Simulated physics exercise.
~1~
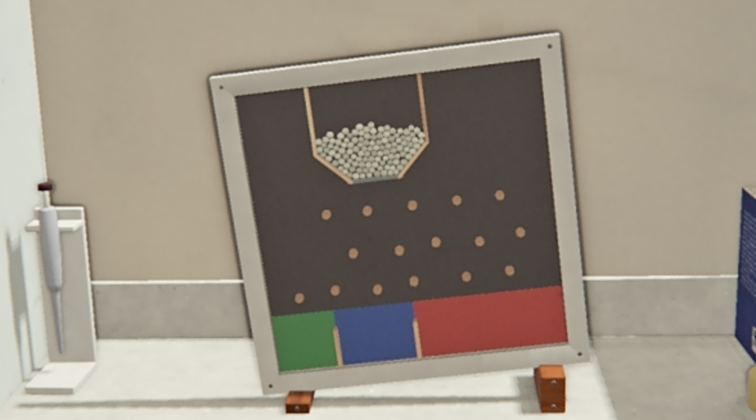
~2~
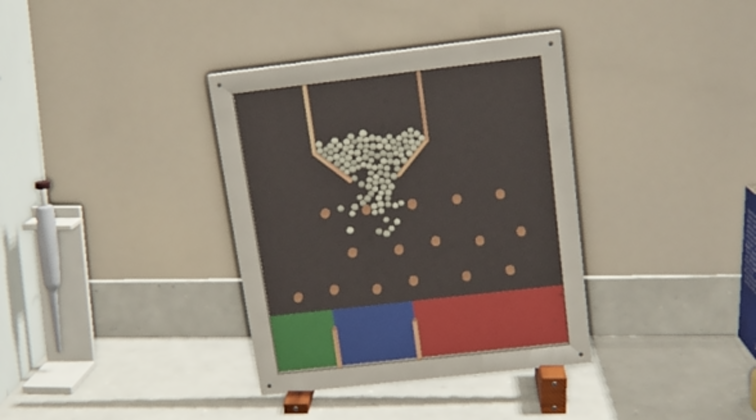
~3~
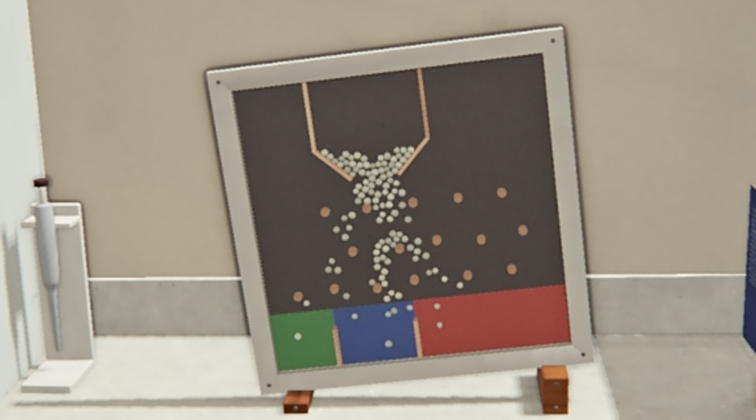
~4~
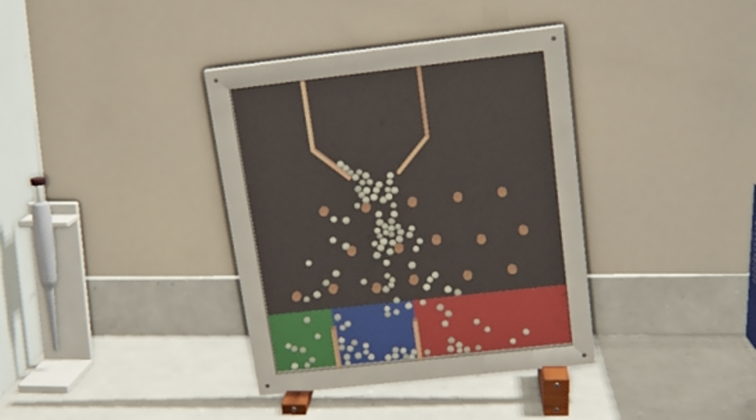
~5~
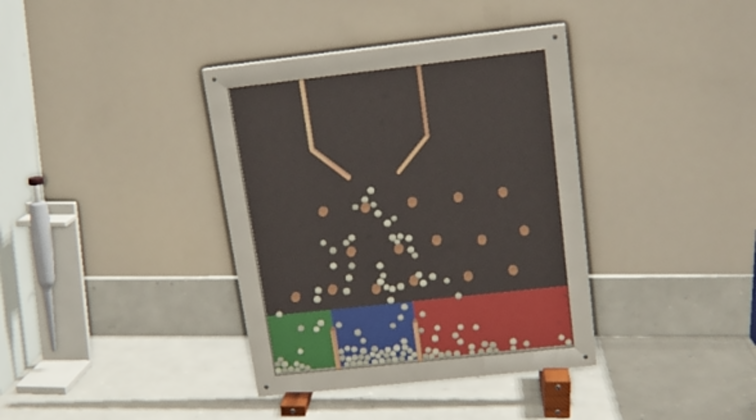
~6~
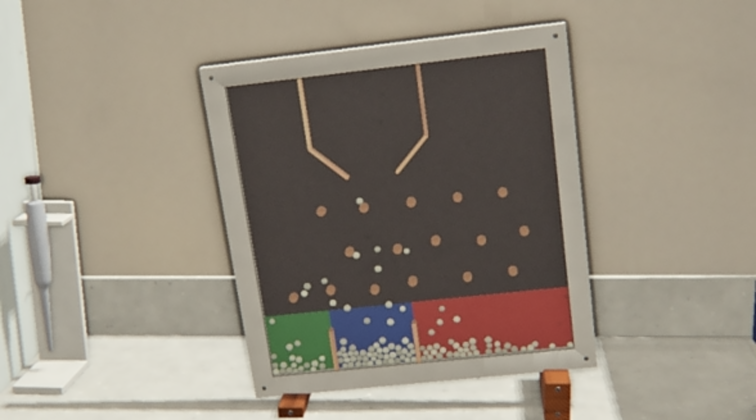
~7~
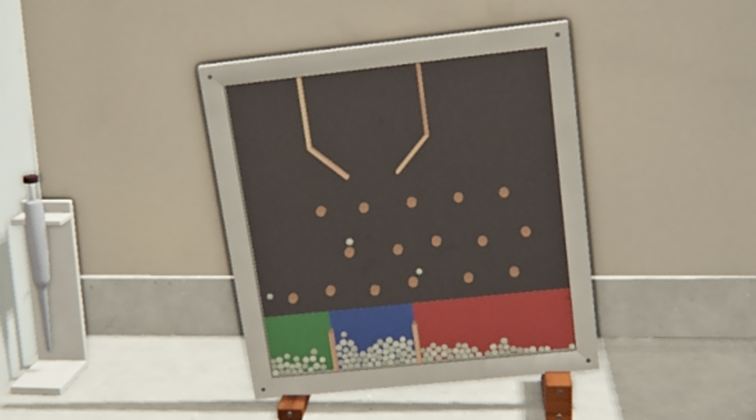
Small pale round beads rest in a wooden-edged hopper at the top of a dark, grey-framed board, which leans slightly on a counter against a beige wall, seen from the front with a faint sideways drift. Rows of brown pegs sit below, above a green bin at left, blue in the middle and a wide red one at right. The hopper's bottom opens and the beads pour down, bouncing off the pegs and scattering into all three bins. The hopper empties and the stream thins to a few stragglers. Blue ends with the most, red somewhat fewer, green the least.
